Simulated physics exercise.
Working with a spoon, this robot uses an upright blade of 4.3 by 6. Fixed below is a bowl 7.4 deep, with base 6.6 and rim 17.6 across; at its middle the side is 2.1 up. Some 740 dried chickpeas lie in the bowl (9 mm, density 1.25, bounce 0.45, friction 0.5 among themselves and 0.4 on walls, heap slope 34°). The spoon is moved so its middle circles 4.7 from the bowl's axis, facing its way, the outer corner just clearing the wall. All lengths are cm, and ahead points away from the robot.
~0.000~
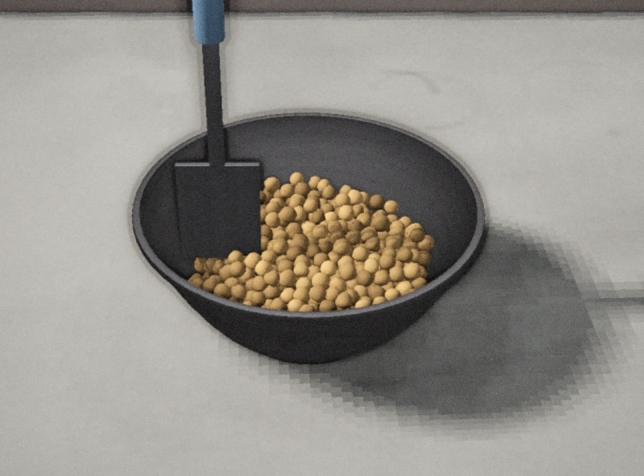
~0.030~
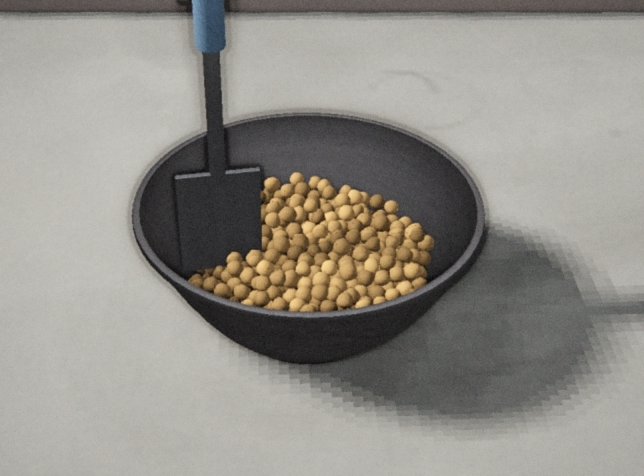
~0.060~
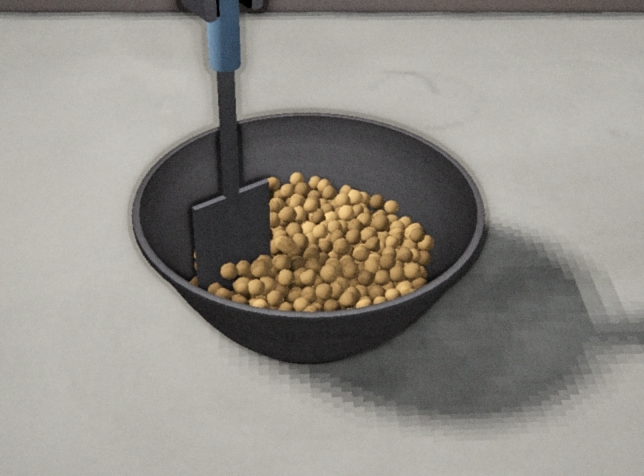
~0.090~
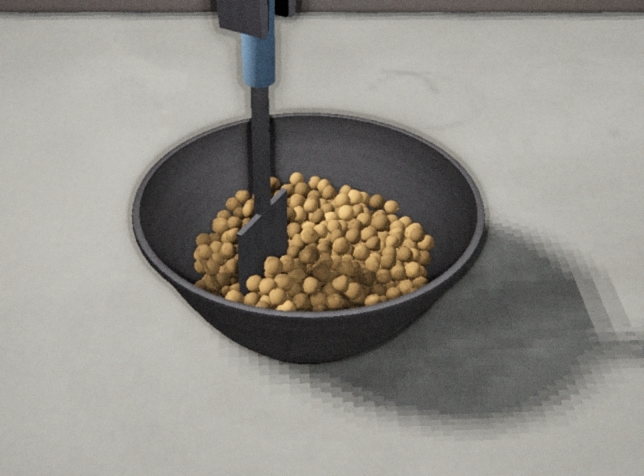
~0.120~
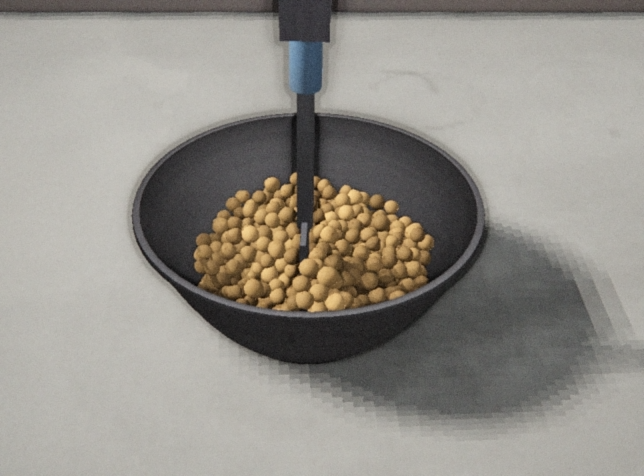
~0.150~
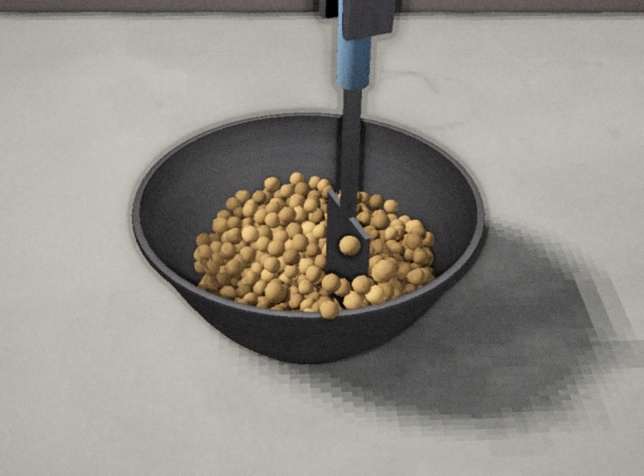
In a dark bowl on a grey surface, a blue-handled spatula turning edge-on as it sweeps rightward through the heaped chickpeas.
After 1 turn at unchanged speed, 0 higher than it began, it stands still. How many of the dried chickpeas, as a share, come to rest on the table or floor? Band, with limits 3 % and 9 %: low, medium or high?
High.
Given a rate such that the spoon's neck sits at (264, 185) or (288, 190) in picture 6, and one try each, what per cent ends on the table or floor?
It comes to roughly 5 per cent and then 5 per cent.
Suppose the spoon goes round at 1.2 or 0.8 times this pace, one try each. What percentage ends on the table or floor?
It would be about 20 and 10 percent respectively.
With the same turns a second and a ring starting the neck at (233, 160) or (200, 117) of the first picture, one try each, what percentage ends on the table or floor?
Near 20 per cent and near 0 per cent, in that order.
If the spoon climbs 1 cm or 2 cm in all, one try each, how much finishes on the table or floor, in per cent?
Estimates: 10 % and 5 %.
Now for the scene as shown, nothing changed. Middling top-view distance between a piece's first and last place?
Around 1 cm.
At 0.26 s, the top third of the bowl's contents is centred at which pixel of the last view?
Near (354, 205).
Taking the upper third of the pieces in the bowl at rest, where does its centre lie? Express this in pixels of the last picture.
I'd say close to (276, 282).
After 0.26 s, 204° round, highest piece 11 above the table; 706 in the bowl, 2 on the table or floor, 31 in flight or on the tool.
After 0.36 s, 297° round, highest piece 11 above the table; 666 in the bowl, 32 on the table or floor, 41 in flight or on the tool.
After 0.62 s, 0° round, highest piece 8 above the table; 614 in the bowl, 123 on the table or floor, 2 in flight or on the tool.
After 1.32 s, 0° round, highest piece 6 above the table; 614 in the bowl, 125 on the table or floor.
In the end, 614 in the bowl, 125 on the table or floor. That is 17 % on the table or floor.
